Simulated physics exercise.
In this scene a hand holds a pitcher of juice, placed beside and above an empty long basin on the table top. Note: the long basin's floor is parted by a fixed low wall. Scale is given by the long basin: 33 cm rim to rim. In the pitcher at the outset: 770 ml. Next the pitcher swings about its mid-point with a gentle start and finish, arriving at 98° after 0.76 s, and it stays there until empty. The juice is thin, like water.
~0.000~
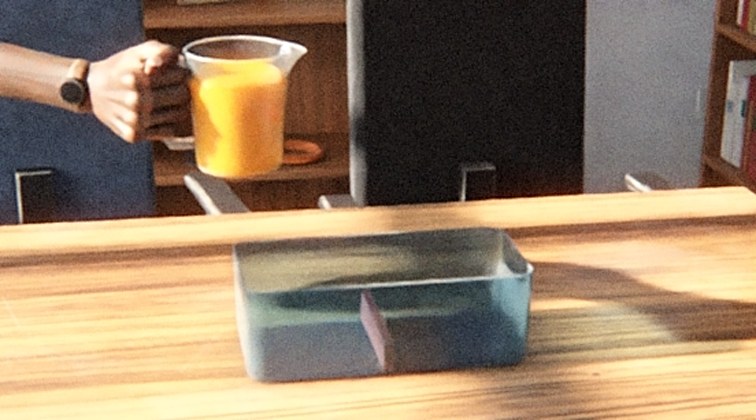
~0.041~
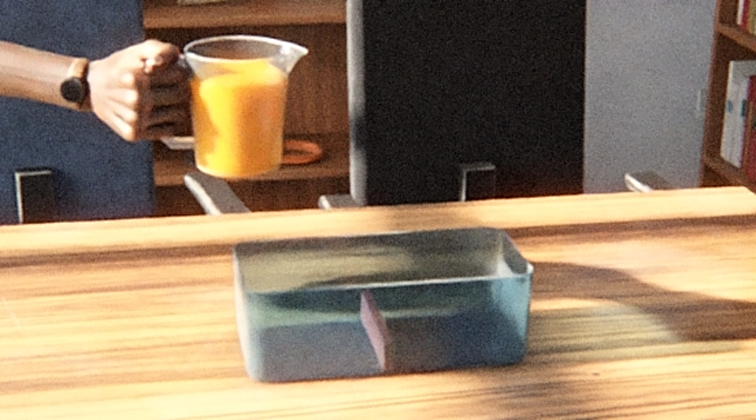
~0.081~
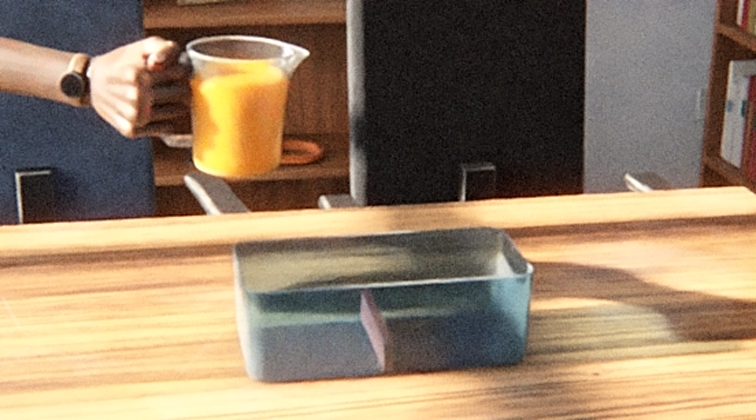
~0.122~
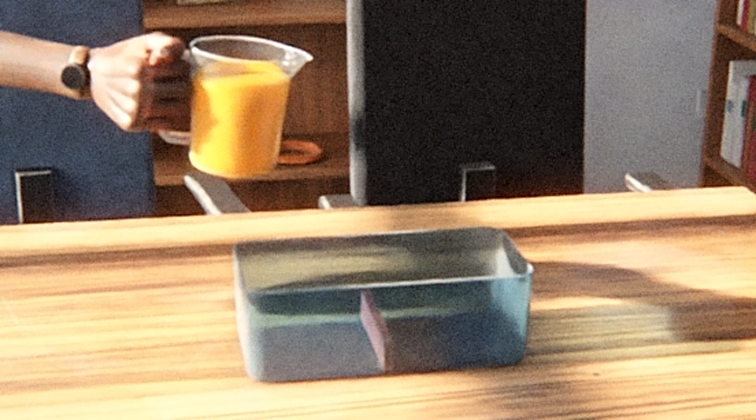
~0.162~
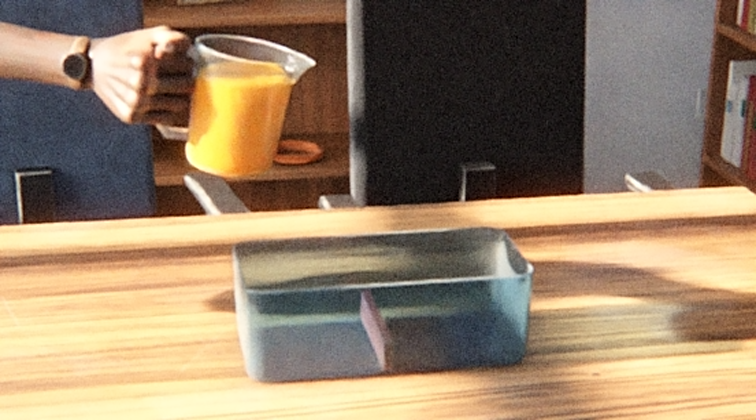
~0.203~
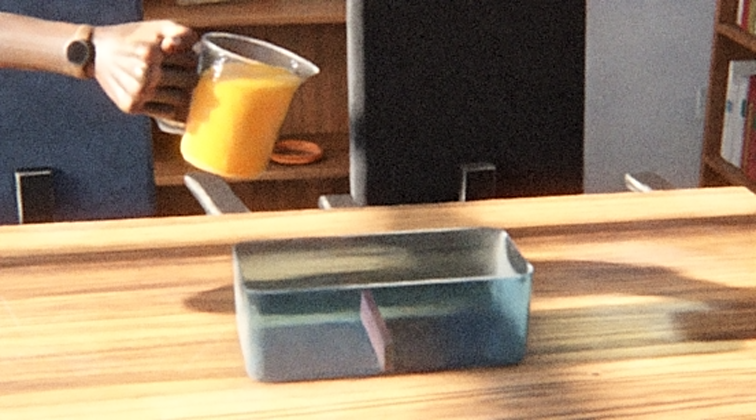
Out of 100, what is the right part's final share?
About 55 out of 100.
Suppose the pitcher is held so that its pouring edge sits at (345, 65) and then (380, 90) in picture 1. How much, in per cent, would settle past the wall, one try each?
Result: 90 per cent, then 90 per cent.
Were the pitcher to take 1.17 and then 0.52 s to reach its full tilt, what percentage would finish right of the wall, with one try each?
It comes to 60 per cent, and then 50 per cent.
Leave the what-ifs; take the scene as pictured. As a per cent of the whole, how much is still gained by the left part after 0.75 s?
Close to 30% of the whole.
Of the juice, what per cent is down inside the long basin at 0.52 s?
Near 1 in a hundred.
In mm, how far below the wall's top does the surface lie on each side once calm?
Left about 20 mm, while the right is about 18 mm.
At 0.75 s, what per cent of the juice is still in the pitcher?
30 %.
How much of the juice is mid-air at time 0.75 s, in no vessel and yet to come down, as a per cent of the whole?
About 26 per cent.
After 0.52 s the tilt is 76° and 79 per cent is still to pour, 0 is left of the wall and 1 right of it.
After 0.75 s the tilt is 98° and 30 per cent is still to pour, 13 is left of the wall and 30 right of it.
After 1.00 s the tilt is 98° and 6 per cent is still to pour, 31 is left of the wall and 55 right of it.
After 1.26 s the tilt is 98° and 1 per cent is still to pour, 41 is left of the wall and 55 right of it.
In the end 43 per cent lies left of the wall, 55 right of it and 2 outside.
